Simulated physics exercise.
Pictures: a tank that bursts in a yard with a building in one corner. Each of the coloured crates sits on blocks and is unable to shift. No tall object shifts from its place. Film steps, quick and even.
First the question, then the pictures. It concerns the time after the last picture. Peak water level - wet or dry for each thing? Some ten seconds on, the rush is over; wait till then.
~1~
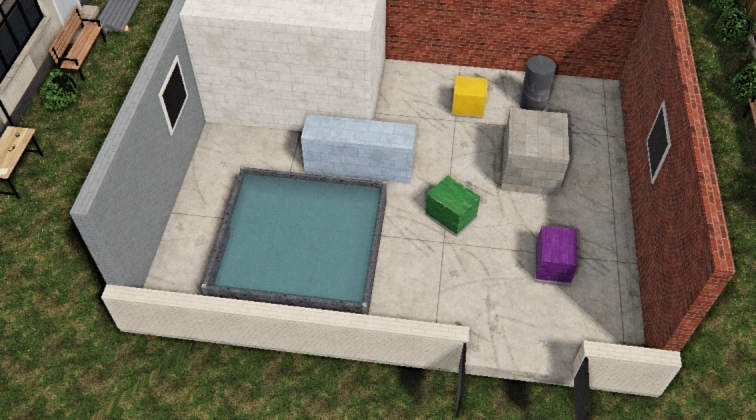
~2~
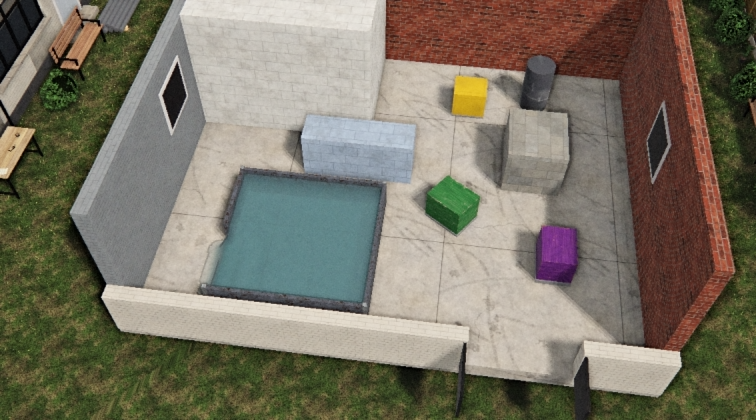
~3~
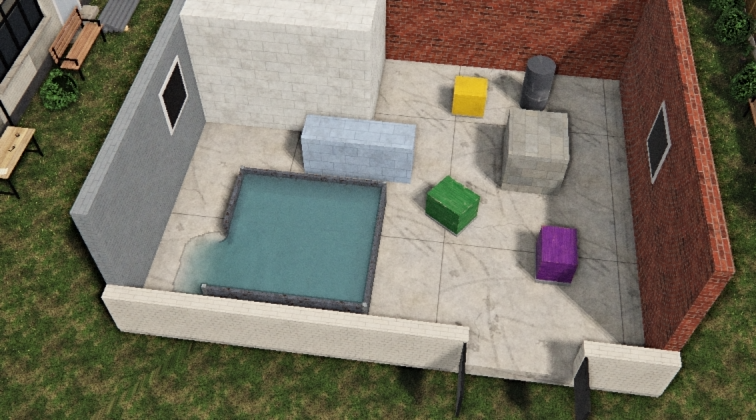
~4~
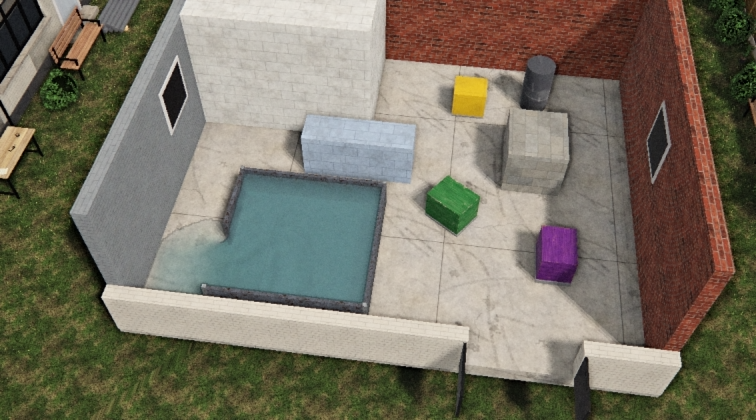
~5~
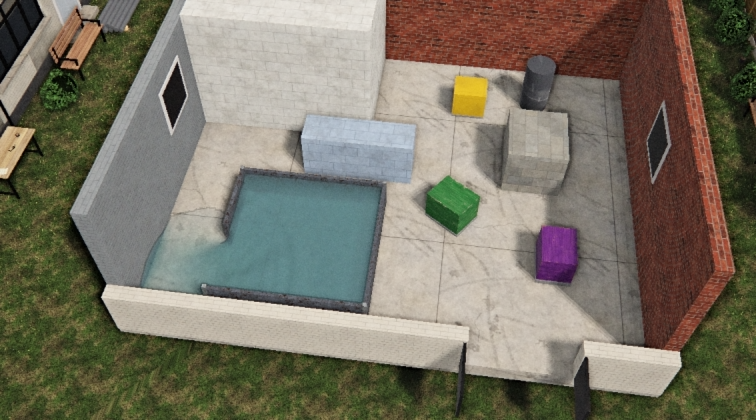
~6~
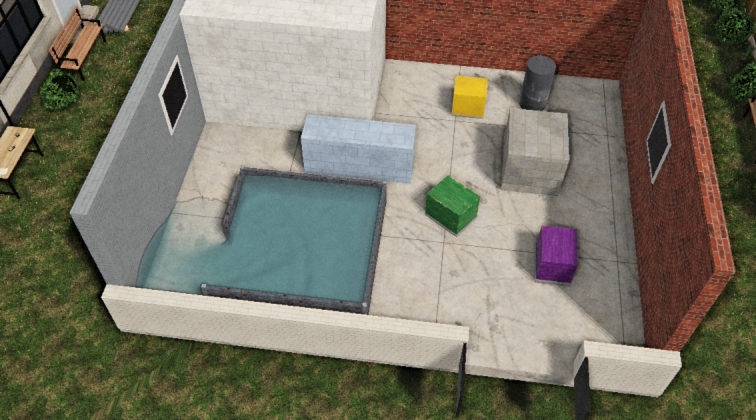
Green crate - wet; purple crate - dry; yellow crate - wet.
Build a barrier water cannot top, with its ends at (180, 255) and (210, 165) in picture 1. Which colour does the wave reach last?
It's the green-painted one.
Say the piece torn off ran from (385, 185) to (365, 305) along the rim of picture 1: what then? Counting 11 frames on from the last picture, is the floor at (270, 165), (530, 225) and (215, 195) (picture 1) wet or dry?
Taking the points one after the other, they come out not soaked, inundated and not soaked.
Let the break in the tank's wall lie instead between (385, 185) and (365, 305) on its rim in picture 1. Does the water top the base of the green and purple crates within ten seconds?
I expect green goes wet while purple goes wet.
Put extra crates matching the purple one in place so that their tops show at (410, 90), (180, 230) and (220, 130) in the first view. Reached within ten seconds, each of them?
In order, the crates: One stays clear, two gets flooded, three gets flooded.
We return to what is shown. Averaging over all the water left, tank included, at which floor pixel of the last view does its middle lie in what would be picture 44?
About (300, 223) in the last view.
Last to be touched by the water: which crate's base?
I'd go with the green crate.
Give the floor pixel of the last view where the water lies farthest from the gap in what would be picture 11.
I'd go with roughly (194, 156).
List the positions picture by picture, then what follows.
The first picture shows the water tank at (300, 235) is whole and still.
In the second picture, water pours out at (221, 268) and has run to a hidden place.
In the third picture, the front is at (191, 245), out from the gap at (221, 269).
In the fourth picture, water pours out at (221, 270) and has run to (164, 245).
In the fifth picture, the front is at (169, 223), out from the gap at (221, 269).
In the sixth picture, water pours out at (221, 269) and has run to (175, 207).
A moment on, water covers 10 % of the floor; the green crate not reached, the purple crate not reached, the yellow crate not reached.
Next, water covers 15 % of the floor; the green crate not reached, the purple crate not reached, the yellow crate not reached.
Then, water covers 30 % of the floor; the green crate not reached, the purple crate not reached, the yellow crate not reached.
Later, water covers 60 % of the floor; the green crate water round its plinth, the purple crate water round its plinth, the yellow crate water round its plinth.
In the end, water covers 95 % of the floor; the green crate was topped, the purple crate stayed above the water, the yellow crate was topped.
